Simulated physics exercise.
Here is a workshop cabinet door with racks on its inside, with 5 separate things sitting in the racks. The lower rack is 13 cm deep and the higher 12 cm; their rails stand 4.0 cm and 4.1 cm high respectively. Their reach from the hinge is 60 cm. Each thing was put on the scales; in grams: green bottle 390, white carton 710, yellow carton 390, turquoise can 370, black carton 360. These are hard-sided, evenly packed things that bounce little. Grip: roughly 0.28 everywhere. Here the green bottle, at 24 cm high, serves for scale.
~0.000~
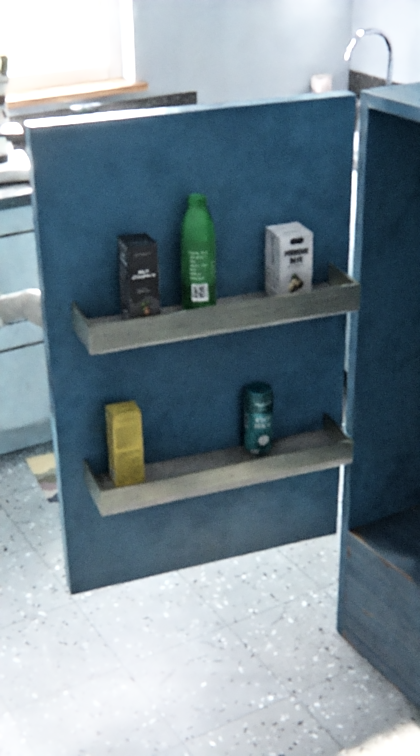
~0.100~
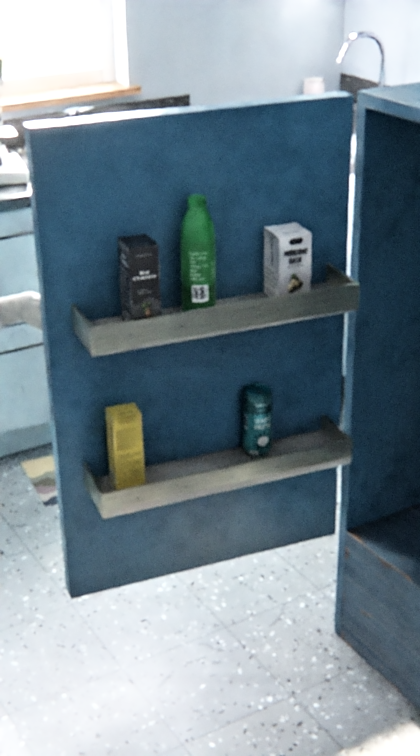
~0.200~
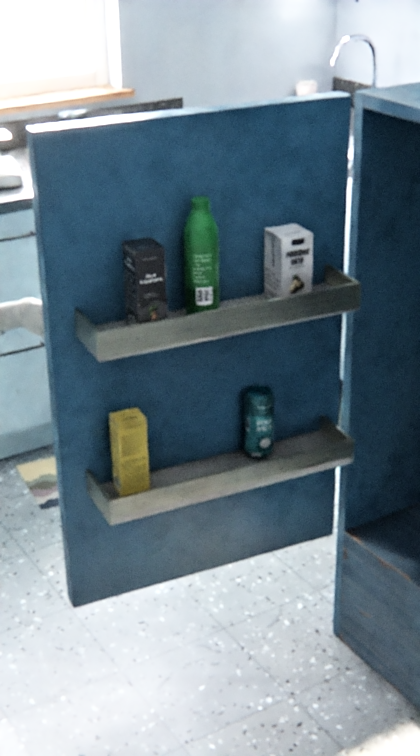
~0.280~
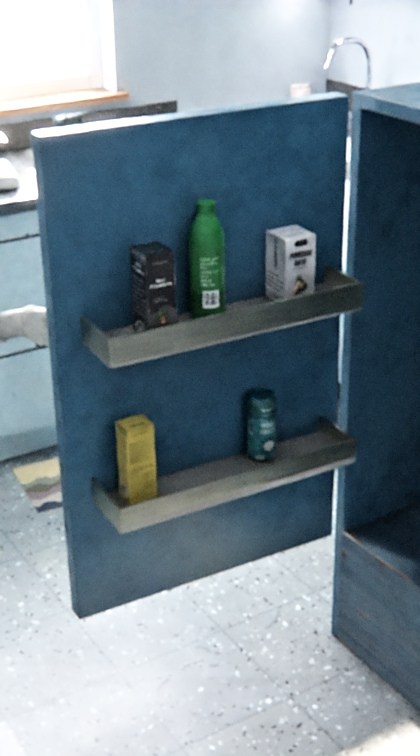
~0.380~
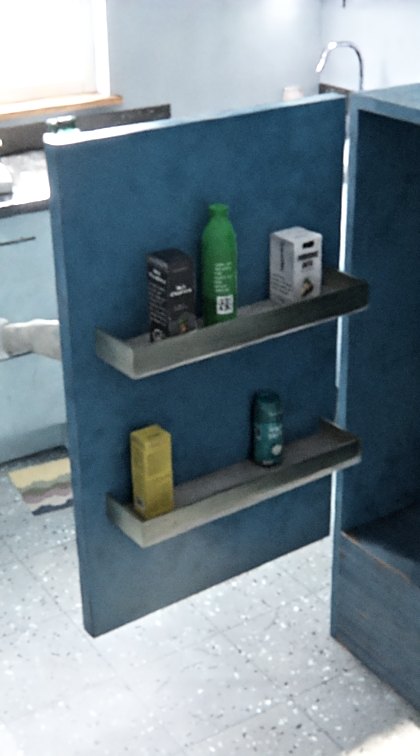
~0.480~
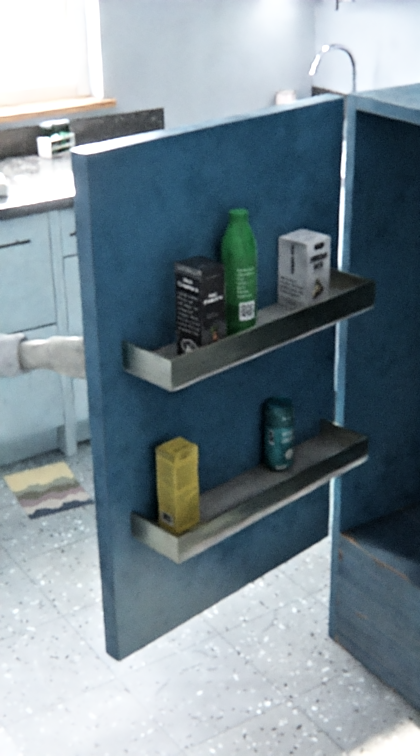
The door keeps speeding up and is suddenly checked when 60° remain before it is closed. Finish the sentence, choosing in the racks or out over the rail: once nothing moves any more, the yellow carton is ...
... Out over the rail.
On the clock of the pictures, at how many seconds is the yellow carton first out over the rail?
Around 0.9 seconds.
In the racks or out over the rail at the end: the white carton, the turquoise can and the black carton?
Once it all settles, the white carton stays on its surface, the turquoise can stays on its surface and the black carton leaves its surface.
Around 0.78 s, door at 60°; yellow carton at 30° to upright near (296, 514); black carton at 31° to upright; green bottle at 10° to upright.
Around 1.28 s, door at 60°; yellow carton and black carton now out over the rail; green bottle at 8° to upright; turquoise can shifted 3 cm.
Around 1.48 s, door at 60°; green bottle at 9° to upright; turquoise can shifted 3 cm; white carton shifted 2 cm.
Finally (2.9 s), out over the rail, yellow carton and black carton; the other 3 still in place (within 5 cm).
